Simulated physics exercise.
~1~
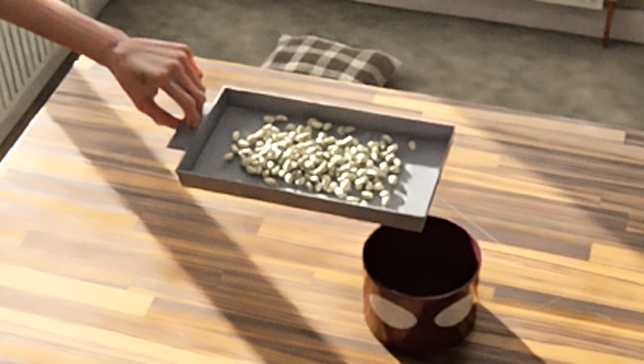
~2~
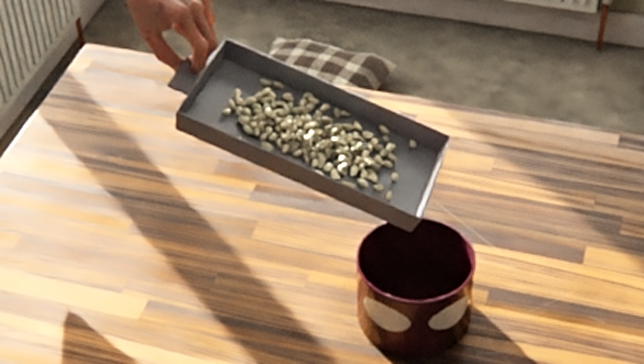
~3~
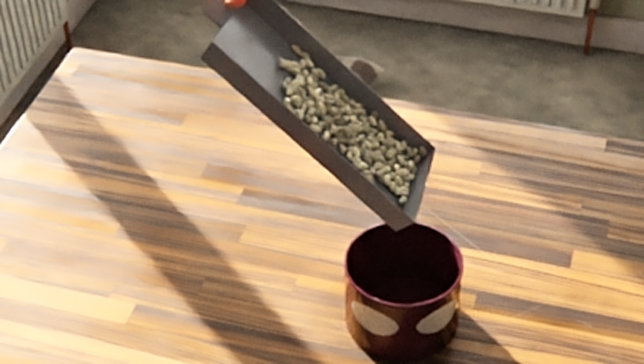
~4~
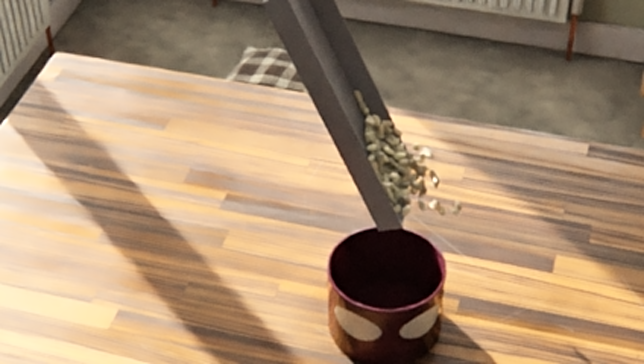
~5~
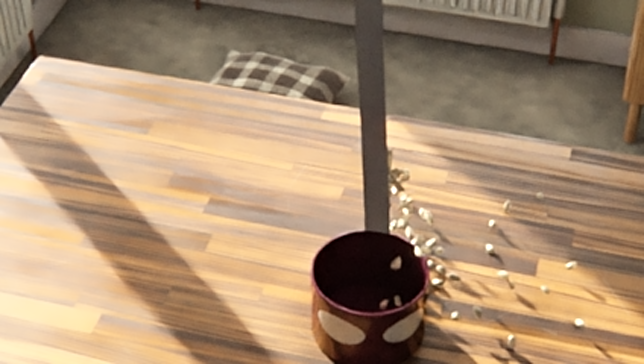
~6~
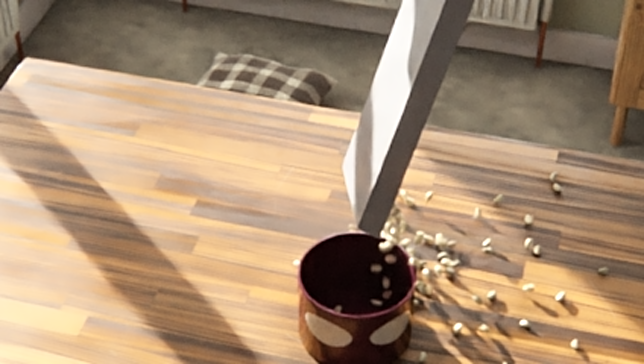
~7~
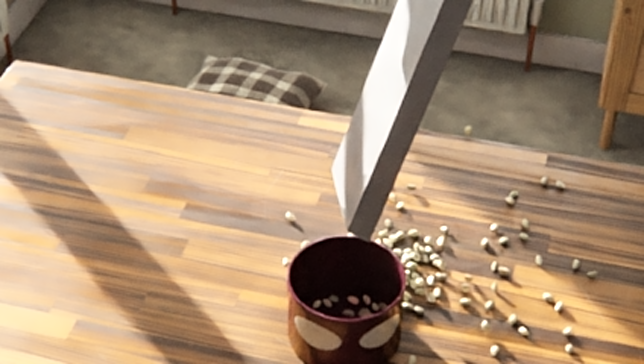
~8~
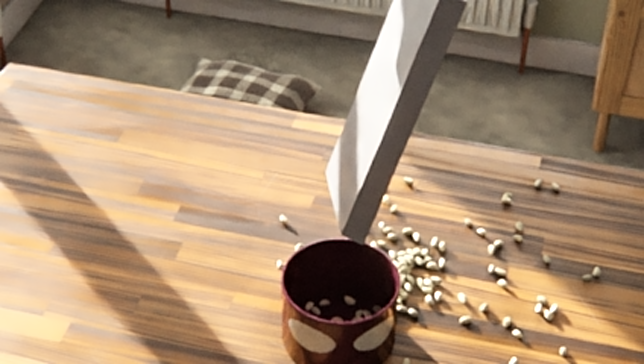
A grey tray of white beans, held at its left end by a hand, hovers over a striped wooden table seen from above, with a dark red pot with pale oval patches standing below and a checked cushion on the grey floor behind. The hand raises that end, tipping the tray steadily until the beans slide to its lower right edge. They spill over as the tray swings past upright, some dropping into the pot but most landing beside it and scattering rightward. The tray stops turning, and a few beans lie in the pot while most lie strewn across the table.
